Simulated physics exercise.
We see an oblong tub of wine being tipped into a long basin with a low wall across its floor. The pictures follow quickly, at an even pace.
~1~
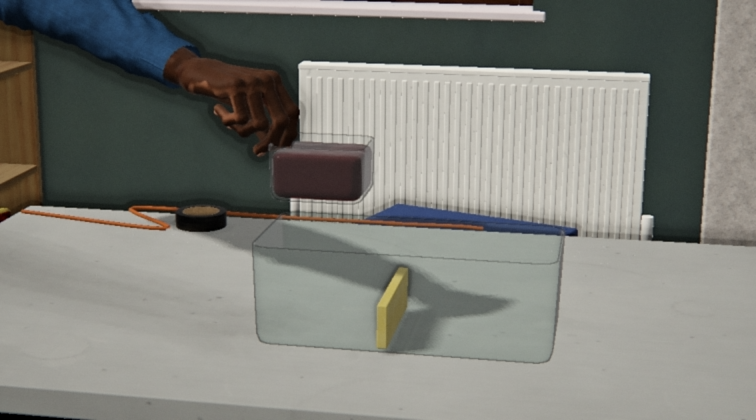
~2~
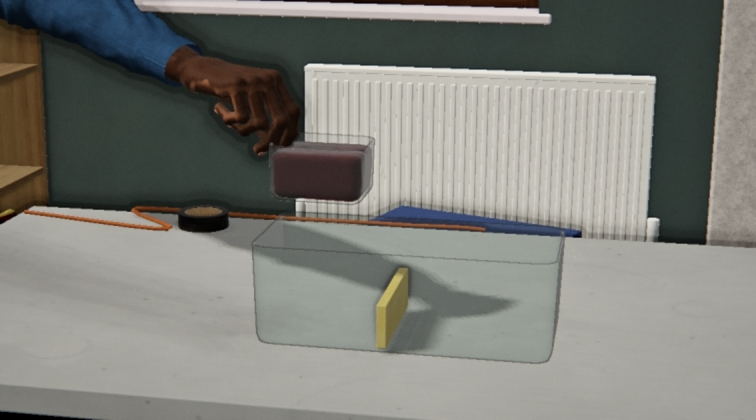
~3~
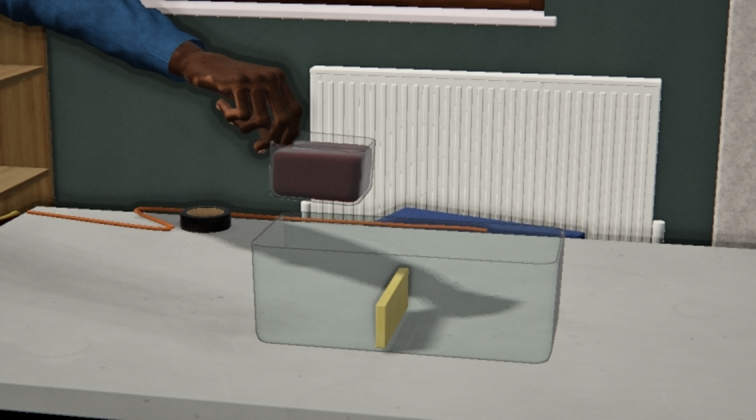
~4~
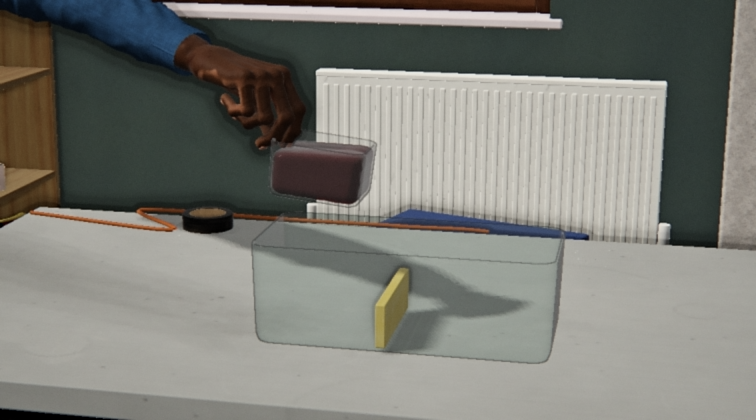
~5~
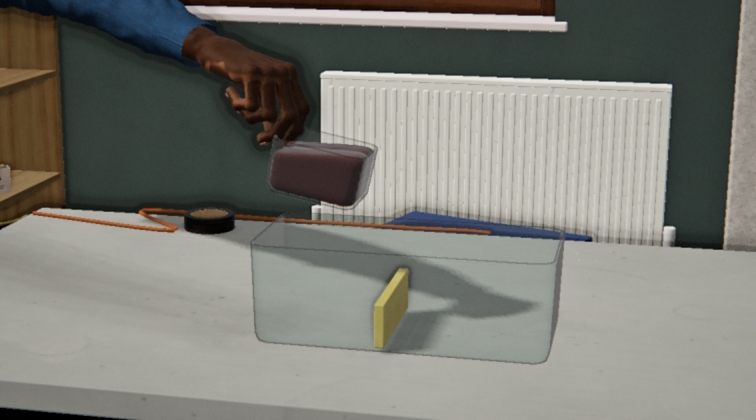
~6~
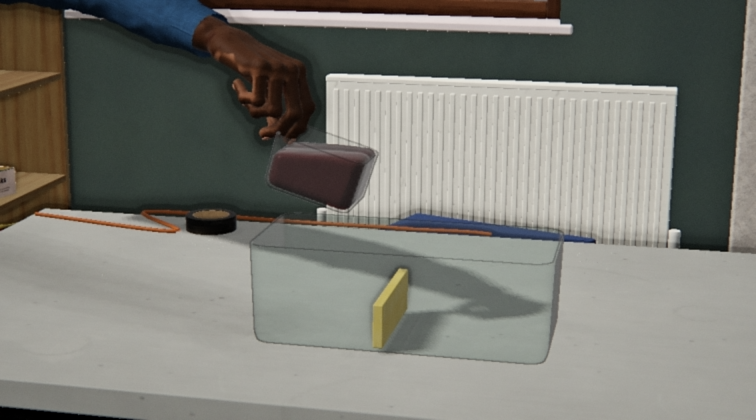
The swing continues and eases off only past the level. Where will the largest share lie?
The right part.
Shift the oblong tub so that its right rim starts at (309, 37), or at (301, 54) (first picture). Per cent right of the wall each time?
Near 25 % and 5 %.
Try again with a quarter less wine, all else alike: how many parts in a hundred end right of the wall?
Near 65 %.
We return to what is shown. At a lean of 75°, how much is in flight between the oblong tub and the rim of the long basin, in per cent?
Some 25 per cent.
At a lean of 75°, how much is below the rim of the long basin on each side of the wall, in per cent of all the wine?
Some 0 per cent left and 40 right.
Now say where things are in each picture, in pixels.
In the first frame, tilt 0°; pouring edge (369, 145); surface from (280, 147) to (368, 152); the long basin's rim runs from (267, 230) to (562, 247); the wall's top is at (393, 287).
In the second frame, tilt 1°; pouring edge (369, 146); surface from (280, 147) to (368, 152).
In the third frame, tilt 3°; pouring edge (369, 147); surface from (280, 146) to (369, 152).
In the fourth frame, tilt 6°; pouring edge (370, 150); surface from (281, 147) to (369, 152).
In the fifth frame, tilt 11°; pouring edge (371, 155); surface from (282, 148) to (371, 153).
In the sixth frame, tilt 16°; pouring edge (372, 160); surface from (281, 148) to (373, 154).
A moment on, the tilt is 75° and 35 per cent is still to pour, 1 is left of the wall and 40 right of it.
Next, the tilt is 111° and 4 per cent is still to pour, 20 is left of the wall and 74 right of it.
Then the tilt is 118° and 0 per cent is still to pour, 26 is left of the wall and 74 right of it.
Later the tilt is 118° and 0 per cent is still to pour, 26 is left of the wall and 74 right of it.
Finally, 26 per cent lies left of the wall, 74 right of it and 0 outside.
